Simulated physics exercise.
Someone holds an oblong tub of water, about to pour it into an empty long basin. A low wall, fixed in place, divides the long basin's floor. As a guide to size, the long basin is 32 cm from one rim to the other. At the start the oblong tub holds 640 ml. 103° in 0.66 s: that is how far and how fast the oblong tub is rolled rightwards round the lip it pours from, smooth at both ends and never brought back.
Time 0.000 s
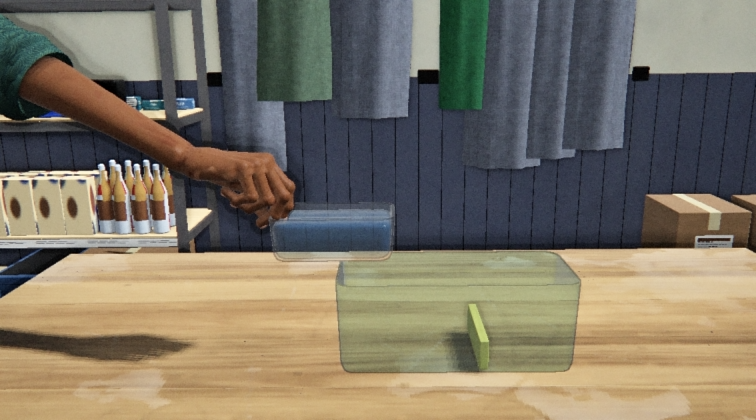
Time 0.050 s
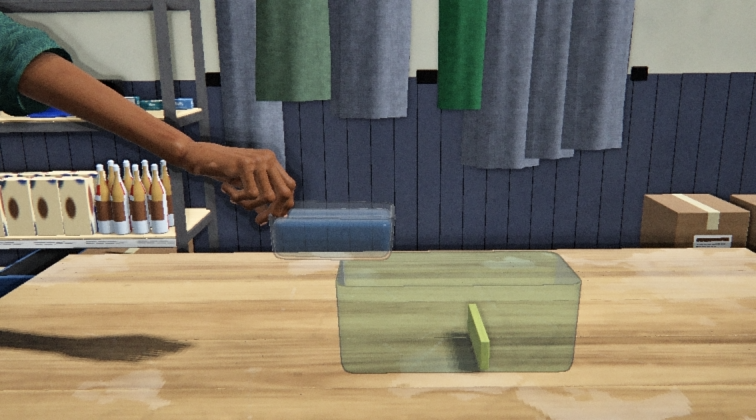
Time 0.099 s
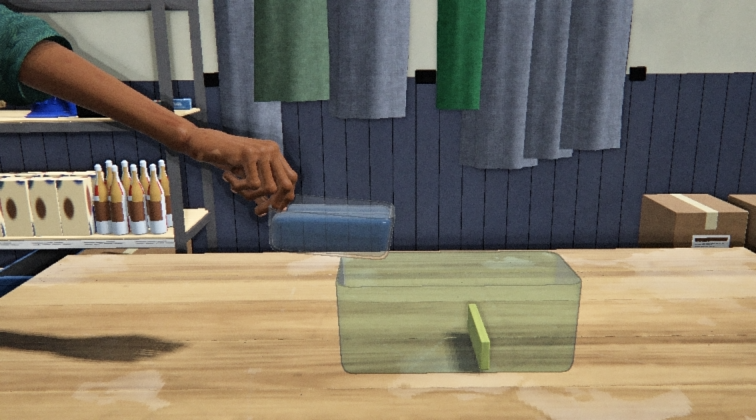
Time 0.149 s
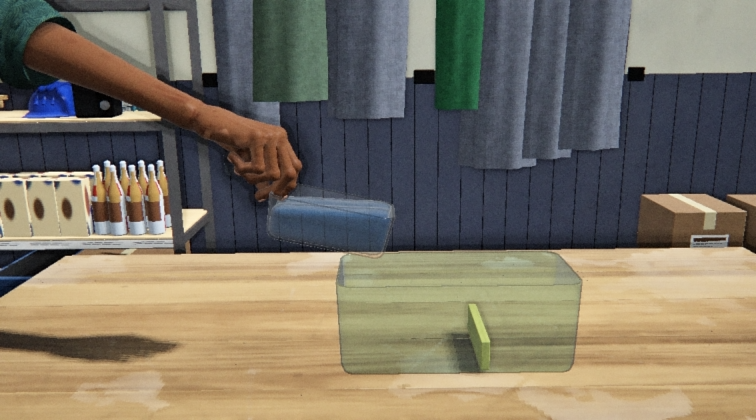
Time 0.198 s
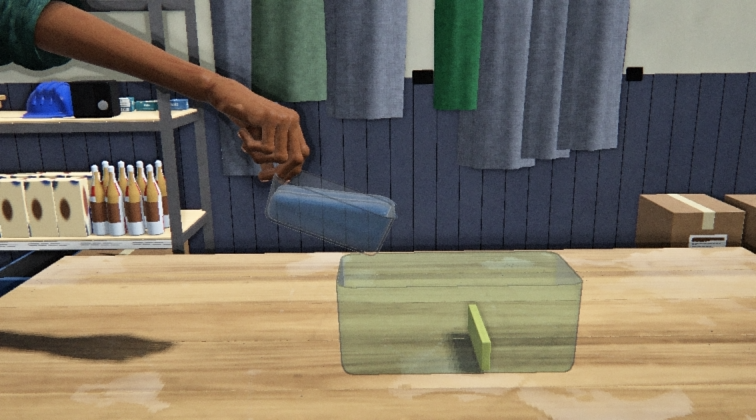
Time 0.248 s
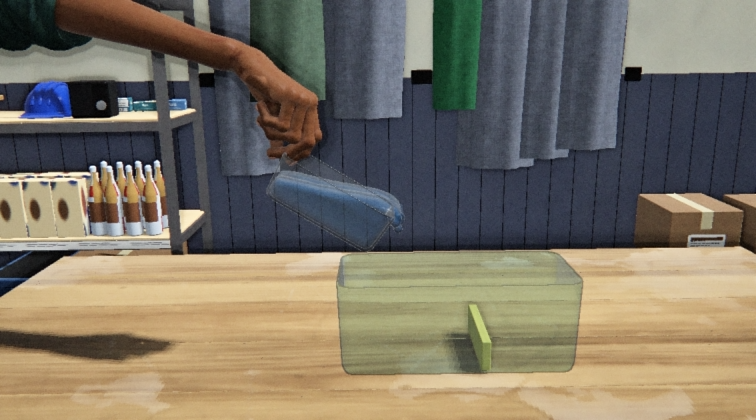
At first, a hand reaching in from the left holds a clear tub of blue water almost level above an empty, greenish basin with a low wall inside. The hand then lifts the tub's left end, tilting it rightwards more and more steeply, and a little water slips over the right lip.
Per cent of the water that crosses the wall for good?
48 per cent.
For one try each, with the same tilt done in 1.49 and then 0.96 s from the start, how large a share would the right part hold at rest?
Result: 20 per cent, then 45 per cent.
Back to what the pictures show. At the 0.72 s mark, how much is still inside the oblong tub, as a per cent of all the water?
I'd say some 1 per cent remains.
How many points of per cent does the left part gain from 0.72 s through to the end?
About 16 per cent.
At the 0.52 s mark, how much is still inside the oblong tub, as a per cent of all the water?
Fraction remaining: Approx. 16 per cent.
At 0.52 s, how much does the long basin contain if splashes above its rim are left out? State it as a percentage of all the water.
Near 30 in a hundred.
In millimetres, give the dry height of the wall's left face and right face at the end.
Noted: Left near 30 mm, right near 20 mm.
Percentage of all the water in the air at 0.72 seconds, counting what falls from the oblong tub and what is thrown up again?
6 in a hundred, give or take.
By 0.52 s the tilt is 92° and 15 per cent is still to pour, 29 is left of the wall and 1 right of it.
By 0.72 s the tilt is 103° and 1 per cent is still to pour, 28 is left of the wall and 62 right of it.
By 0.93 s the tilt is 103° and 0 per cent is still to pour, 38 is left of the wall and 51 right of it.
By 1.16 s the tilt is 103° and 0 per cent is still to pour, 44 is left of the wall and 49 right of it.
At rest 45 per cent lies left of the wall, 48 right of it and 7 outside.
